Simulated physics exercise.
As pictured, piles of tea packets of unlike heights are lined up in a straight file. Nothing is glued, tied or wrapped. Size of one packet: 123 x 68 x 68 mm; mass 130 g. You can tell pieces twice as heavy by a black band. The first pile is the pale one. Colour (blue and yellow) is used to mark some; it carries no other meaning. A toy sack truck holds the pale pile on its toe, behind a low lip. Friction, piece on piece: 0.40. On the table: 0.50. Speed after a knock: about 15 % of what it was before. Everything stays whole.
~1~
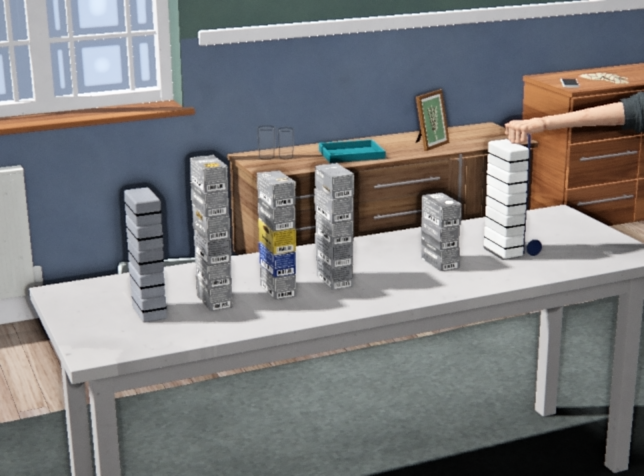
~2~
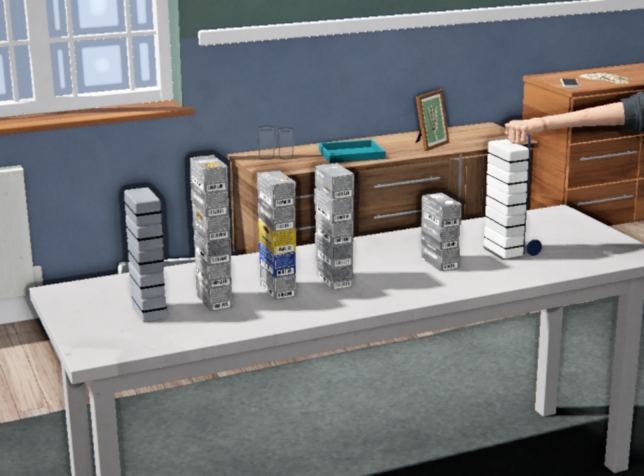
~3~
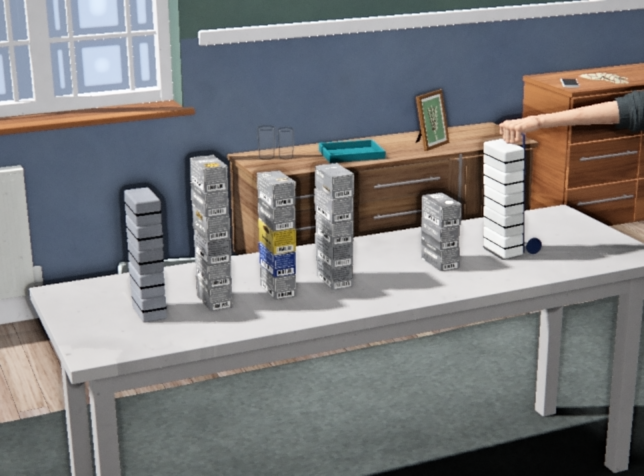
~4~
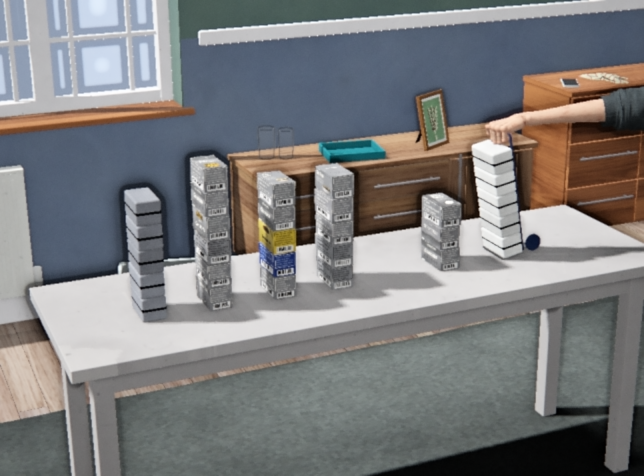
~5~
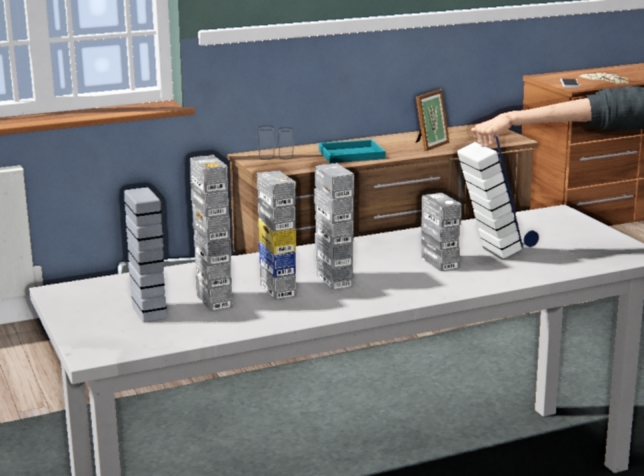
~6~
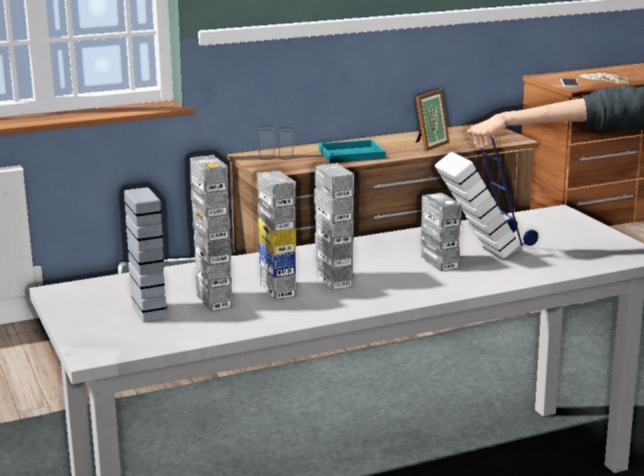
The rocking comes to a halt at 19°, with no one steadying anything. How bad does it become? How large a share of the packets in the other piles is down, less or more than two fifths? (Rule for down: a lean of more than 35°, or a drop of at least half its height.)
The share down is less than two fifths.
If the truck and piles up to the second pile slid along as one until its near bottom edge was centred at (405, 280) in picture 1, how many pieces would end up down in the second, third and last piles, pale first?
You'd get second 3, third 5 and last 4.
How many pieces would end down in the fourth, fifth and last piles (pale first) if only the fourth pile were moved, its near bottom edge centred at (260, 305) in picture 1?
Fourth 0, fifth 0, last 0 down.
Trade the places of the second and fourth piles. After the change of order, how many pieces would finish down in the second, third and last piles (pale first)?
In that case second 5, third 4, last 0.
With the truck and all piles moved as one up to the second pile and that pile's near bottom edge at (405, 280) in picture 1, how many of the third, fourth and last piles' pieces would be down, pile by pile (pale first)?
Third 5, fourth 5, last 4.
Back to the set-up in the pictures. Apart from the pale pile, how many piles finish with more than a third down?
Looks like 1 of them in total.
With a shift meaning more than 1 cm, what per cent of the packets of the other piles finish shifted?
The answer is 20 percent.
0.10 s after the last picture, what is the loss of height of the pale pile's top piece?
I'd put it at close to 6 cm below where it started.
Then, 0.10 s later than the last frame, 5 of the pale pile down; none of the 24 other packets down, 3 disturbed.
Then, 0.42 s later than the last frame, 5 of the pale pile down; 3 of the 24 other packets down.
When it is over, 5 of the pale pile down; 3 of the 24 other packets down; yellow packet unmoved; blue packet unmoved. That is 12 per cent. In pixels of the last frame, middles, yellow packet near (277, 235), blue packet near (277, 258).
